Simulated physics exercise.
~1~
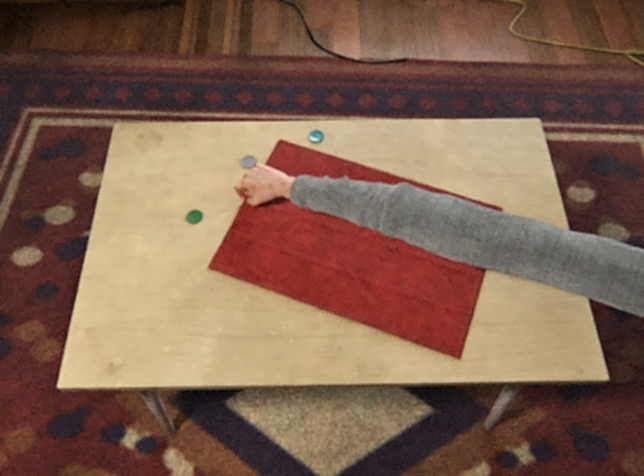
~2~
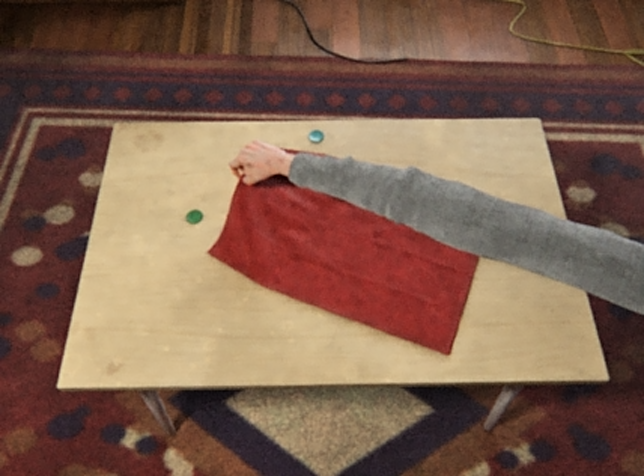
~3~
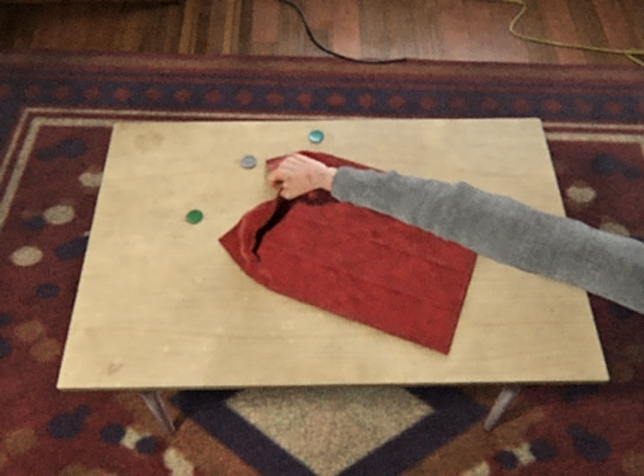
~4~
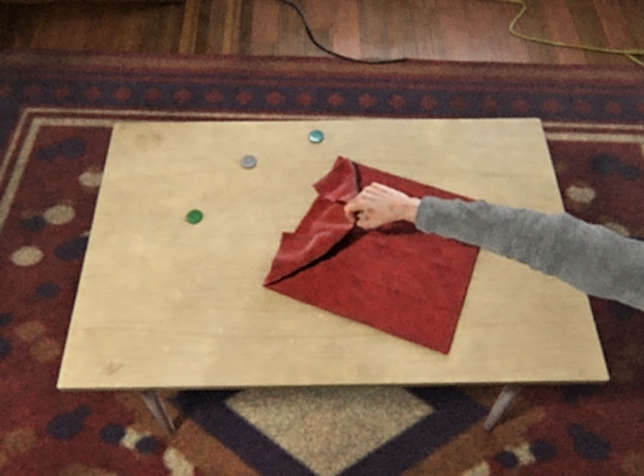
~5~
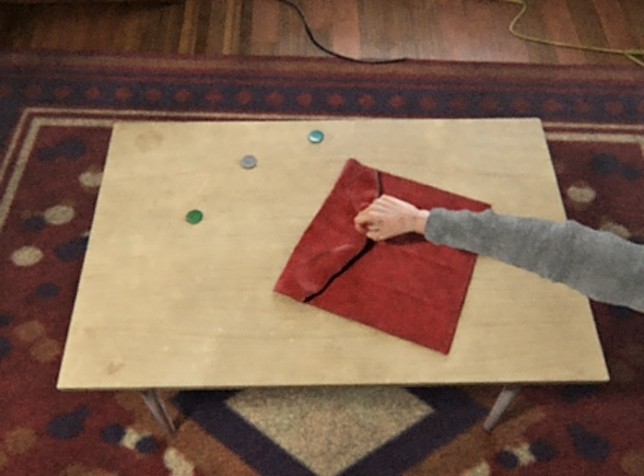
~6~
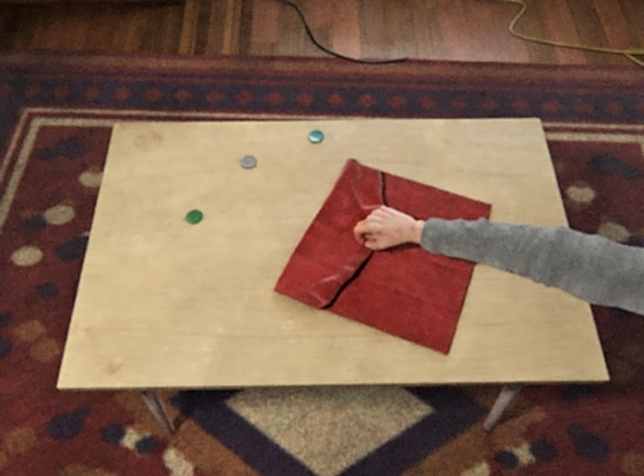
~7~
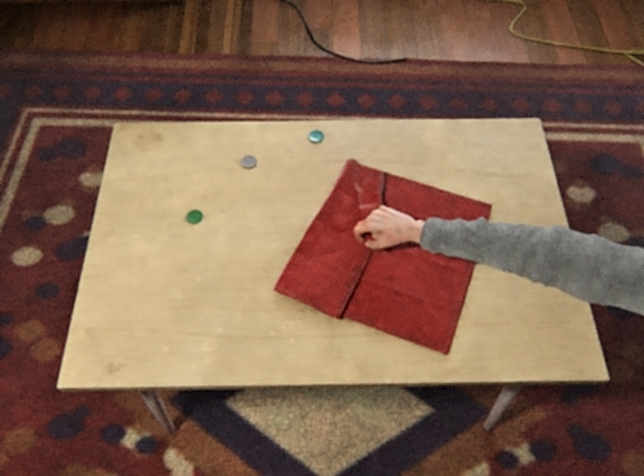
On a wooden table, a hand lifting a red napkin's left edge and folding it rightward, leaving three small discs uncovered.
